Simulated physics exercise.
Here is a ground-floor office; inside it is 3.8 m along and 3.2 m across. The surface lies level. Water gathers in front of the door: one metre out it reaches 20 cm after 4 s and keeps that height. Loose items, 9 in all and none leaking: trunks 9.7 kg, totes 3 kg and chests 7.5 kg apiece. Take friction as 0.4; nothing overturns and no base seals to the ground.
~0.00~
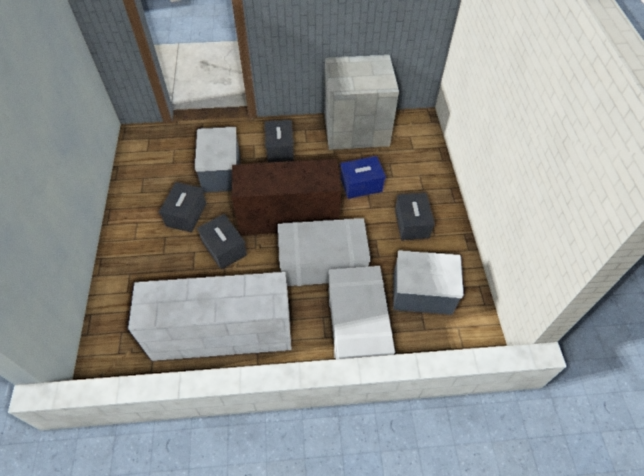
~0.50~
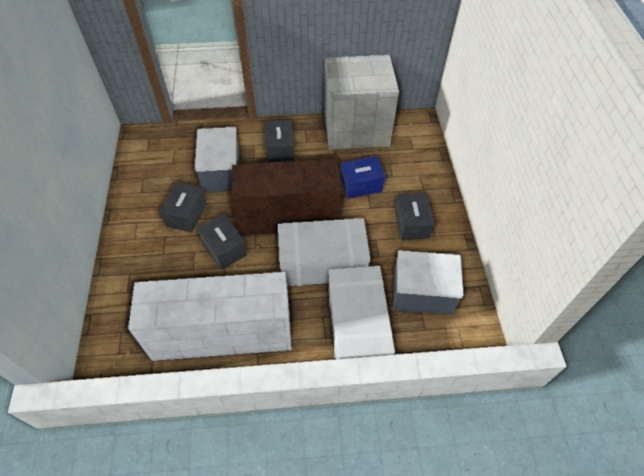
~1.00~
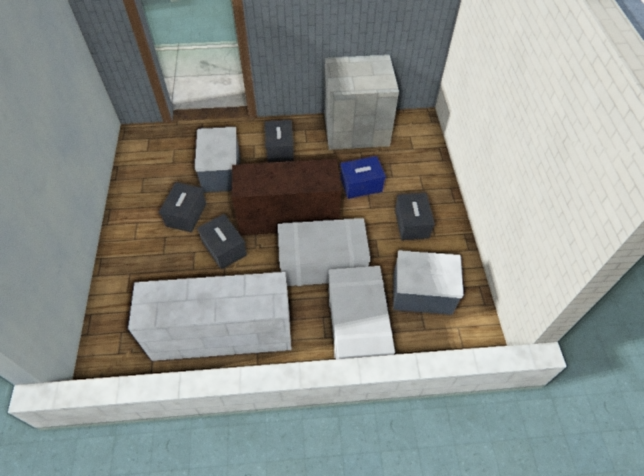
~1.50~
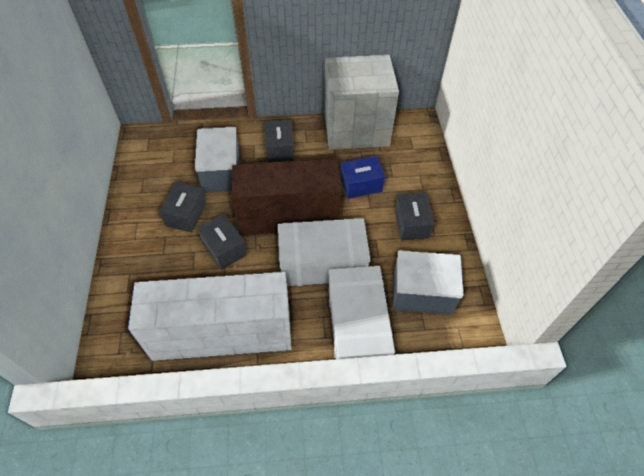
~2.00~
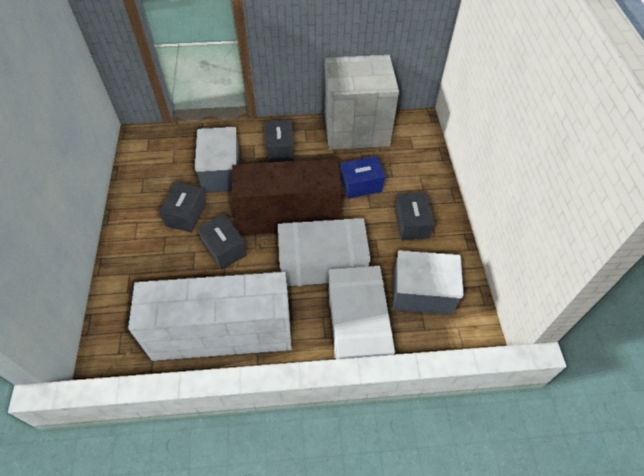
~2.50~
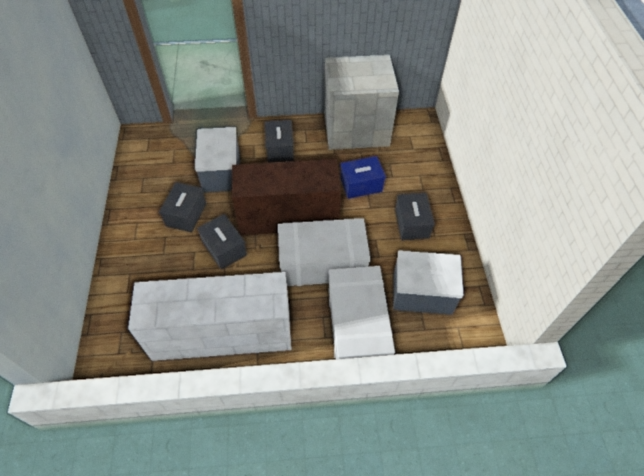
In a ground-floor office with a wood floor, a blue tote sits among dark boxes, pale blocks and a long brown block, all staying still. Outside, the pale blue ground turns greenish as water gathers beyond the door at the back, and finally a thin sheet of water spreads just inside the doorway.
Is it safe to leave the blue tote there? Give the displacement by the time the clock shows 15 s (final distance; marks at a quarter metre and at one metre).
The blue tote is nudged along.
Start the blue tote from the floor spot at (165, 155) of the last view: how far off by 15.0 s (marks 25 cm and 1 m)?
It gets carried off.
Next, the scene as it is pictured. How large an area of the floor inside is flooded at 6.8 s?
Roughly 9.0 m2.
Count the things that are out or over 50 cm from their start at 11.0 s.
6 of them.
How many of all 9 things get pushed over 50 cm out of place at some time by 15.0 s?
That makes 8.
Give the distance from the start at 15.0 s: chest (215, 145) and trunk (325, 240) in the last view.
In that order: 140 cm, 80 cm.
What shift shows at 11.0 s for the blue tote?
About 80 cm.
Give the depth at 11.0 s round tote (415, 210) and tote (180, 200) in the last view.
About 10 and 12 cm.
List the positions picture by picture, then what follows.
The first frame shows the blue tote at (363, 170) rests on the ground; 0.0 m2 under water; 0 of 9 have shifted.
The second frame shows the blue tote at (363, 170) rests on the ground; 0.0 m2 under water; 0 of 9 have shifted.
The third frame shows the blue tote at (363, 170), on the bottom; 0.0 m2 under water; 0 of 9 have shifted.
The fourth frame shows the blue tote at (363, 170) rests on the ground; water covers 0.0 m2; 0 of 9 have shifted.
The fifth frame shows the blue tote at (363, 170) rests on the ground; water covers 0.0 m2; 0 of 9 have shifted.
The sixth frame shows the blue tote at (363, 170), on the bottom; water covers 0.3 m2; 0 of 9 have shifted.
After 3.5 s the blue tote is near (363, 170), 0.0 m from its start, aground; 0 afloat.
After 6.8 s the blue tote is near (442, 171), 0.8 m from its start, afloat; 4 afloat.
After 11.0 s the blue tote is near (430, 200), 0.8 m from its start, afloat; 9 afloat.
After 15.0 s the blue tote is near (313, 141), 0.6 m from its start, afloat; 9 afloat.
